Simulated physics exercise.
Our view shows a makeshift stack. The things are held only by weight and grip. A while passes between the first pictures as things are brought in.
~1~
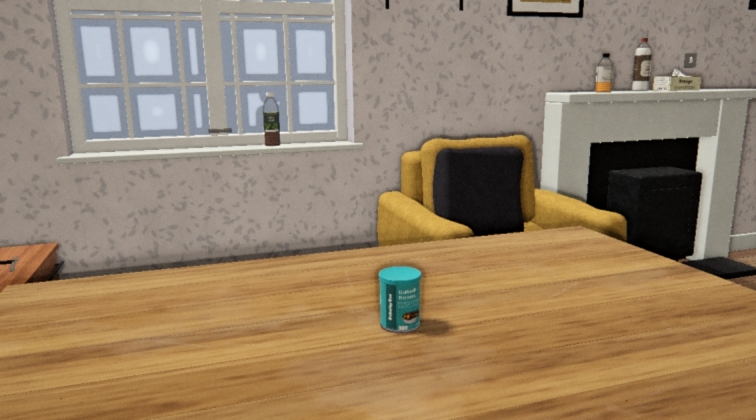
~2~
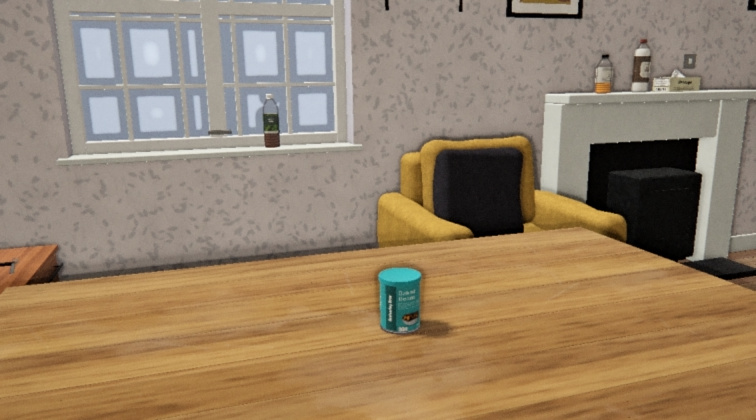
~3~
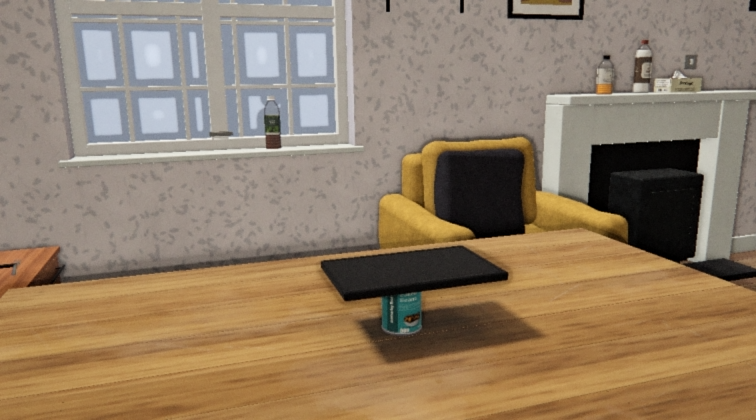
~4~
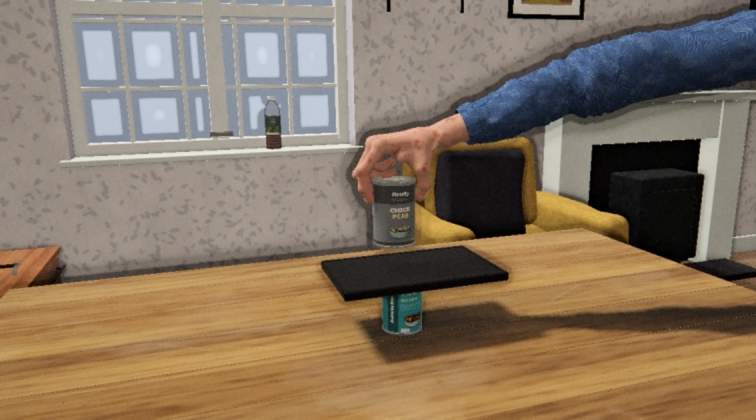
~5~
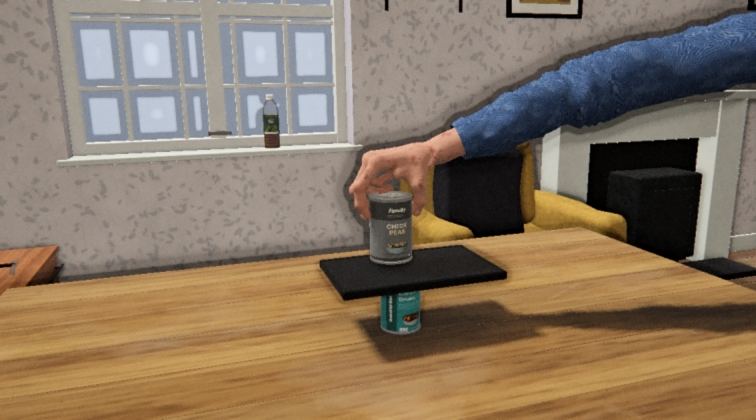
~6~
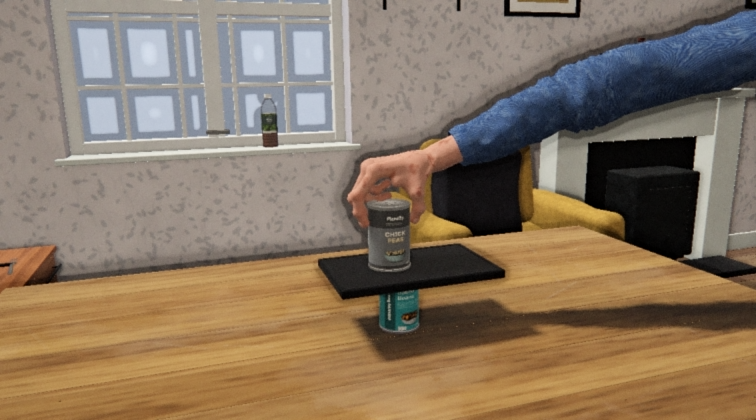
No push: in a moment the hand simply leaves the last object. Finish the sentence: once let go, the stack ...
Once let go, the stack stays put.
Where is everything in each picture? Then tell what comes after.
In the first picture, the last thing is not in view yet; turquoise tin (400, 299).
In the second picture, the last thing is not in view yet; turquoise tin (400, 301).
In the third picture, the last thing is not in view yet; turquoise tin (402, 302).
In the fourth picture, still above its spot; grey tin (394, 211); turquoise tin (402, 302).
In the fifth picture, still above its spot; grey tin (391, 227); turquoise tin (400, 301).
In the sixth picture, in place under the hand; grey tin (389, 235); turquoise tin (399, 300).
Then, 0.20 s on from there, no change.
Then, 0.50 s on from there, grey tin resting near (389, 235).
In the end, all 3 unmoved. At the end, from the last picture's camera, grey tin near (389, 235). The stack holds.
